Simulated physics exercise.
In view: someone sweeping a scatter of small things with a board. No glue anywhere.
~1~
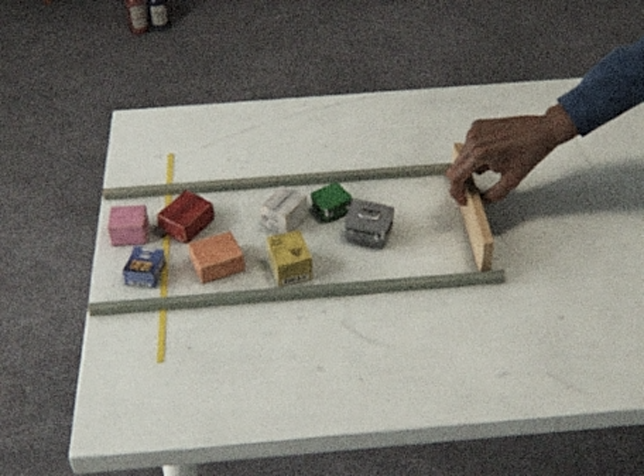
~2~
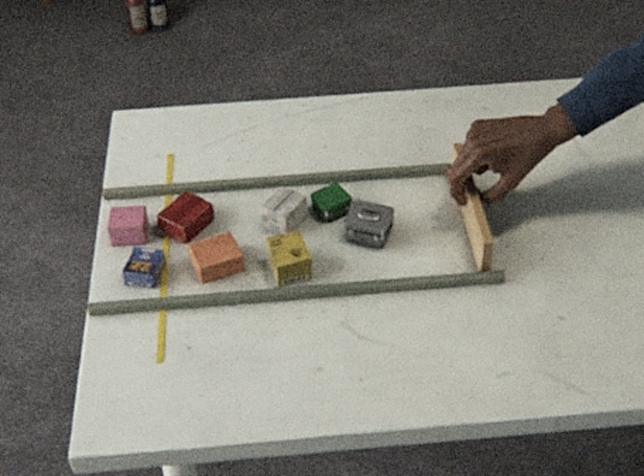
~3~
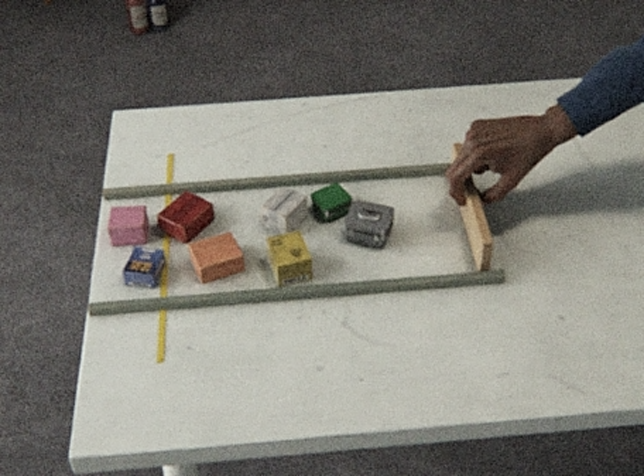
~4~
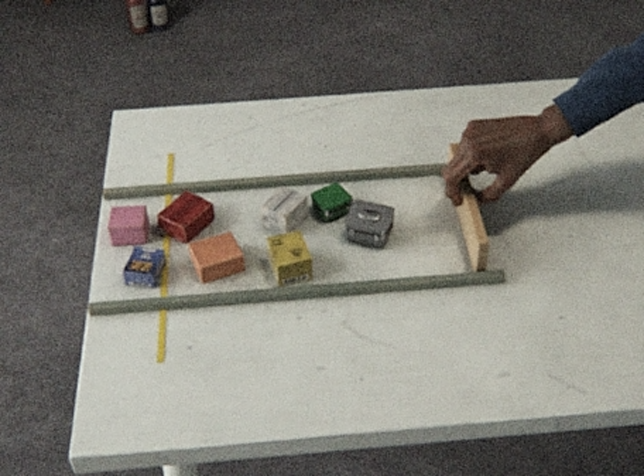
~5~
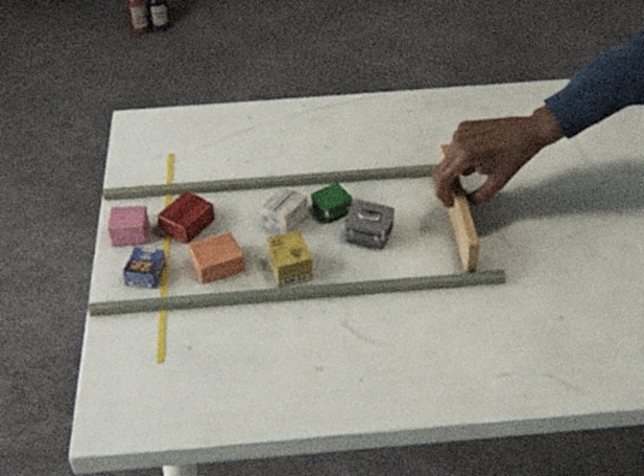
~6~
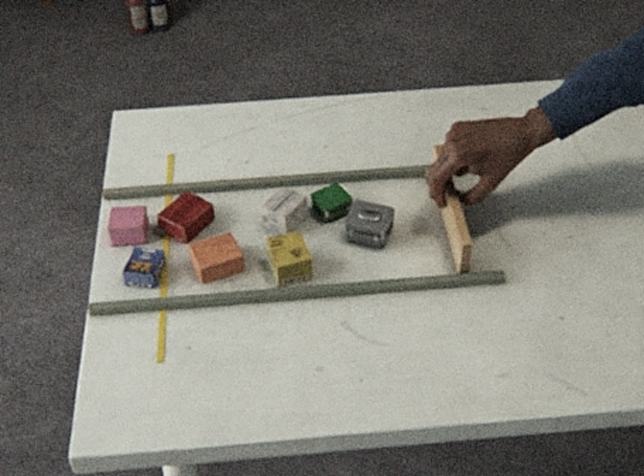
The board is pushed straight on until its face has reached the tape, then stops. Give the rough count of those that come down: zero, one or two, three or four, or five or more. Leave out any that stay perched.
Outcome: The number that fall off is three or four.
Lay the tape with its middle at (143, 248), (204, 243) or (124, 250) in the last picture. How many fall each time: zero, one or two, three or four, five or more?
In that order: More than four; either one or two; more than four.
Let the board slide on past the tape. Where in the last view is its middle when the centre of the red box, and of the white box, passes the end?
About (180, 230), and (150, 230) for the other.
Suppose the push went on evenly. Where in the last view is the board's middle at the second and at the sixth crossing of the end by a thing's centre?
Its middle is around (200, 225) and later (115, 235).
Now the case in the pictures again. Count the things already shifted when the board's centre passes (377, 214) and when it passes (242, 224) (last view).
At the one place 1, at the other 8.
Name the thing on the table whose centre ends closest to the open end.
Foremost is the orange block.
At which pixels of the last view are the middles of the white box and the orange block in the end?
Near (112, 225) and (97, 269).
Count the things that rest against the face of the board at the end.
The number is 3.
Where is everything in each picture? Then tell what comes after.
In the first frame, pink block (129, 225); blue box (145, 267); red box (186, 217); board (471, 206); tape (166, 246).
In the second frame, blue box (145, 267); board (471, 206).
In the third frame, red box (186, 217); yellow box (290, 258).
In the fourth frame, pink block (129, 225); green case (332, 203).
In the fifth frame, blue box (145, 267); grey case (370, 225).
In the sixth frame, pink block (129, 226); blue box (145, 268); red box (186, 218); board (450, 208); tape (166, 246).
Soon after, none off yet; pink block at rest near (129, 226); blue box at rest near (145, 268); red box at rest near (186, 218).
Then, none off yet; pink block at rest near (127, 226); blue box at rest near (143, 268); red box moved a little near (167, 217).
At rest, the number that fall off is three or four; fallen, red box, blue box and pink block.
